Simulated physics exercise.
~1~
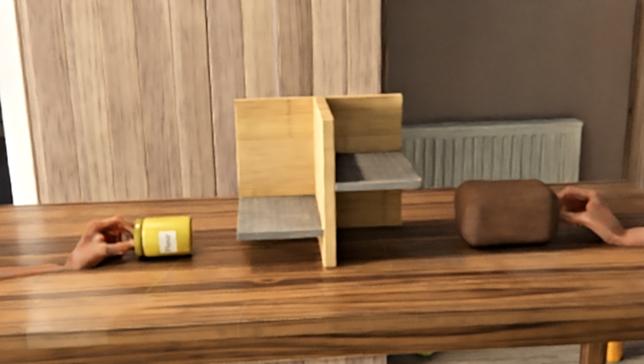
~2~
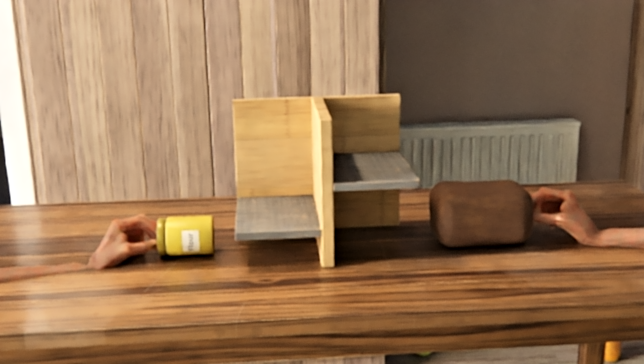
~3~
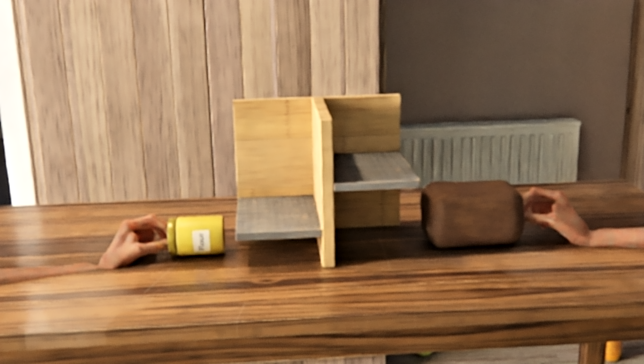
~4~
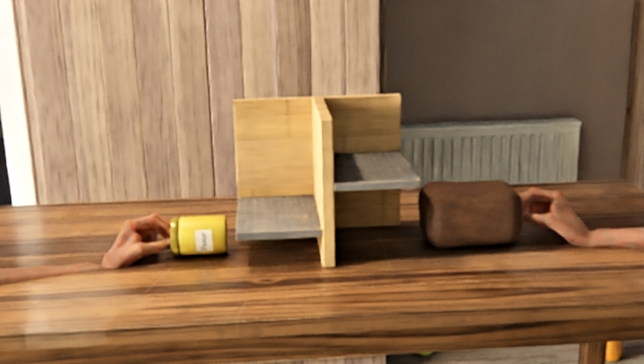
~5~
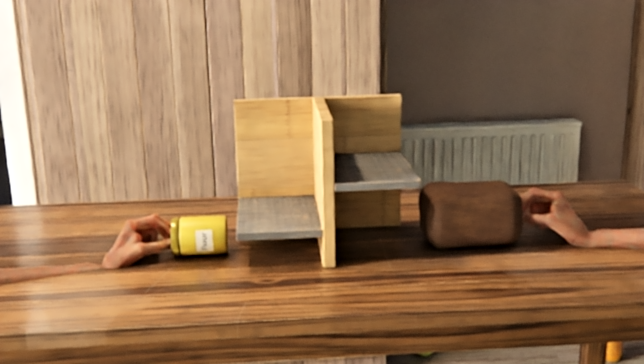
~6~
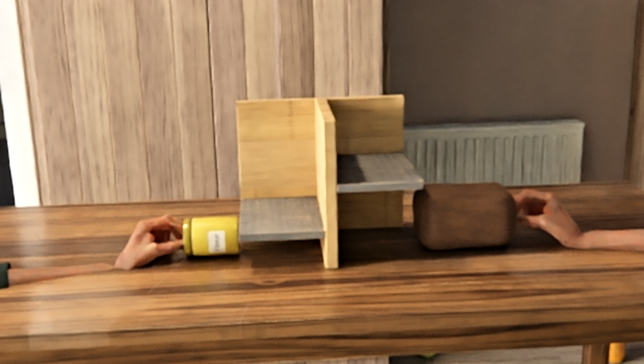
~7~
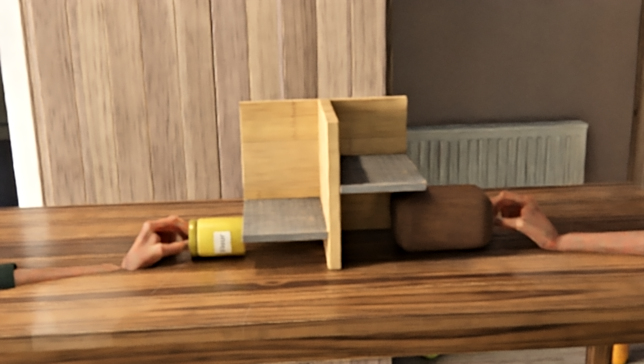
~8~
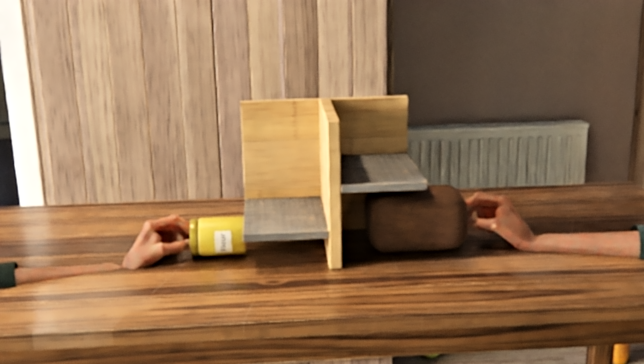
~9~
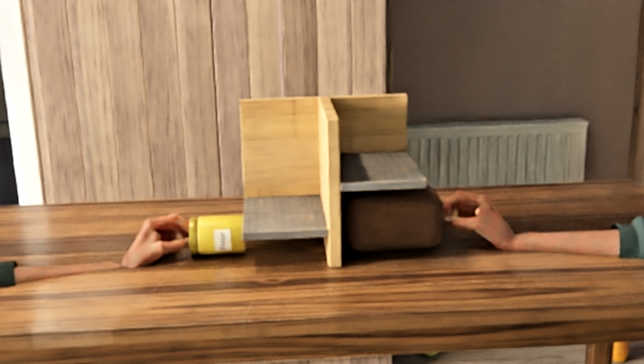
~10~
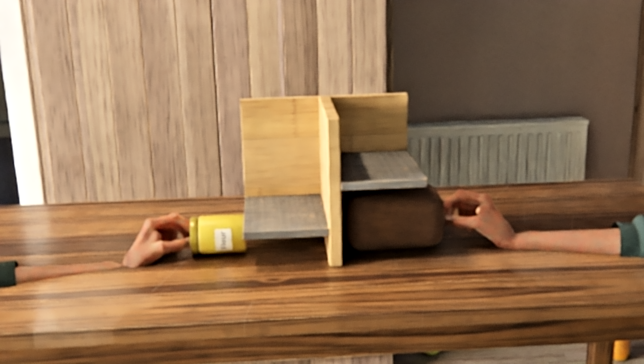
Two hands, one at each side, reach in over a striped wooden table, seen from the front by a slightly swaying camera, with wood panelling and a radiator behind. Between them stands a pale wooden shelf with a central divider and two grey ledges, the left one lower. The left hand pushes a yellow jar lying on its side rightward, while the right hand pushes a brown loaf leftward. Both pause briefly, then move on. The jar stops against the edge of the low left ledge, but the loaf slides beneath the higher right ledge and rests there, mostly inside.
